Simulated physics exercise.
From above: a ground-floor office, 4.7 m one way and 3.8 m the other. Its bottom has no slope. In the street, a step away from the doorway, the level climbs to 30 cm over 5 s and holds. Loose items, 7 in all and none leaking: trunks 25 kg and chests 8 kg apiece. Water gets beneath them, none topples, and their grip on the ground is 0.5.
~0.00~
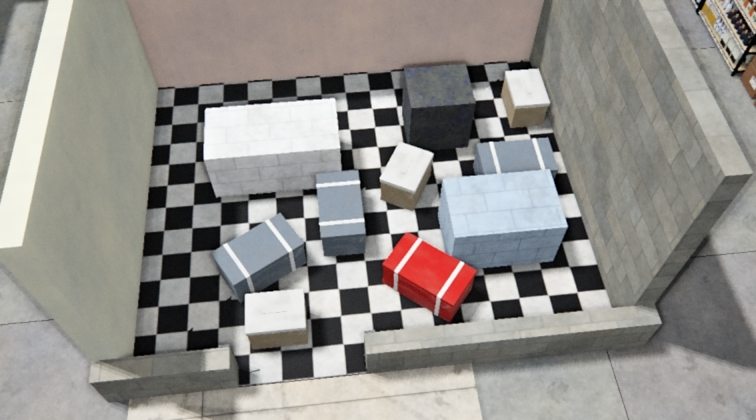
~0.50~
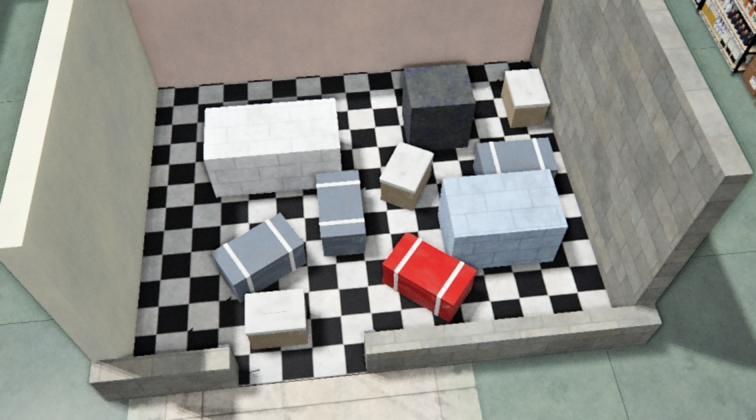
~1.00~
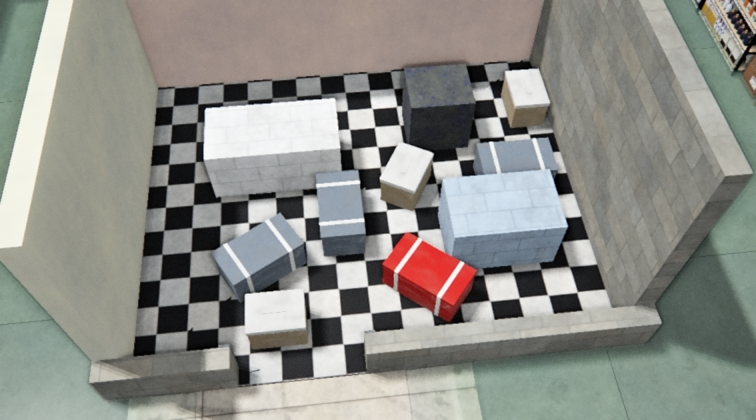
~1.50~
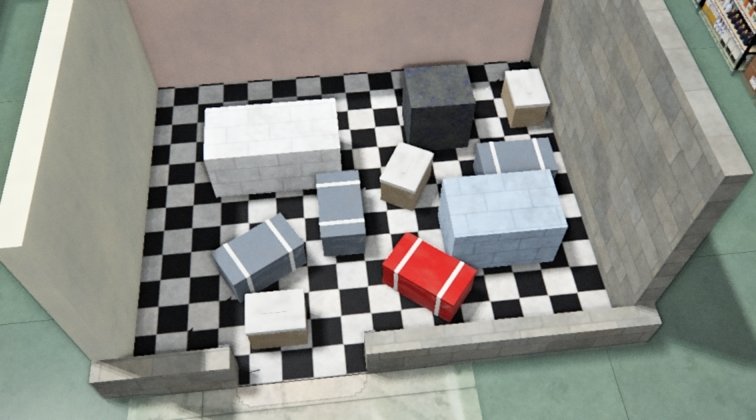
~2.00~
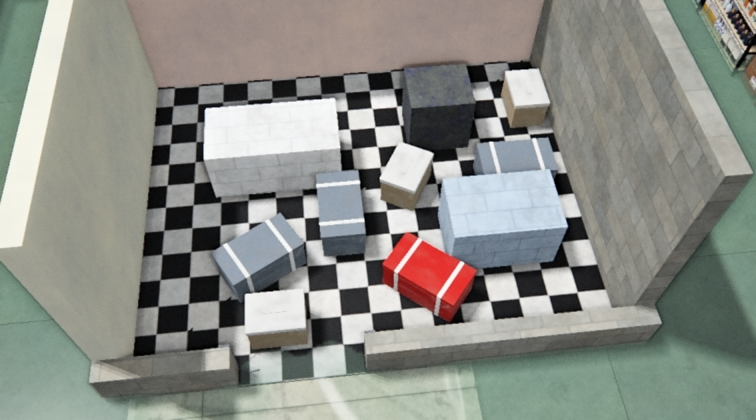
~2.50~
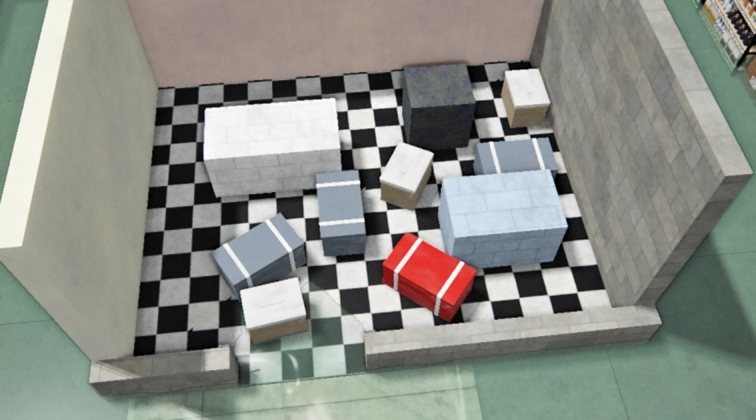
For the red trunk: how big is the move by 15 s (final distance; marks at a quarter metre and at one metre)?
Red trunk slides a little.
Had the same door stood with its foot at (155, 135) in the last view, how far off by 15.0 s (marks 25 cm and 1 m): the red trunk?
In that case the red trunk gets carried off.
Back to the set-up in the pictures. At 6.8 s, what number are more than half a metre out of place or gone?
By then 4.
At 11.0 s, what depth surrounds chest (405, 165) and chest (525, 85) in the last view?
About 16 and 14 cm.
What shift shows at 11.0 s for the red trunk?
Roughly 10 cm by then.
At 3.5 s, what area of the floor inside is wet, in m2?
Some 2.5 m2.
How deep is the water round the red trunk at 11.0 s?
Roughly 9 cm.
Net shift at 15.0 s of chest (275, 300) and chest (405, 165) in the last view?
In that order: 100 cm, 80 cm.
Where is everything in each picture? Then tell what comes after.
In the first picture, the red trunk at (430, 267) rests on the ground; 0.0 m2 under water; 0 of 7 have shifted.
In the second picture, the red trunk at (430, 267), on the bottom; water covers 0.0 m2; 0 of 7 have shifted.
In the third picture, the red trunk at (430, 267) rests on the ground; 0.0 m2 under water; 0 of 7 have shifted.
In the fourth picture, the red trunk at (430, 267), on the bottom; 0.0 m2 under water; 0 of 7 have shifted.
In the fifth picture, the red trunk at (430, 267) rests on the ground; water covers 0.1 m2; 0 of 7 have shifted.
In the sixth picture, the red trunk at (430, 267), on the bottom; water covers 0.5 m2; 1 of 7 have shifted.
After 3.5 s the red trunk is near (430, 267), 0.0 m from its start, aground; 0 afloat.
After 6.8 s the red trunk is near (431, 267), 0.0 m from its start, aground; 3 afloat.
After 11.0 s the red trunk is near (431, 275), 0.1 m from its start, afloat; 7 afloat.
After 15.0 s the red trunk is near (406, 227), 0.5 m from its start, afloat; 7 afloat.
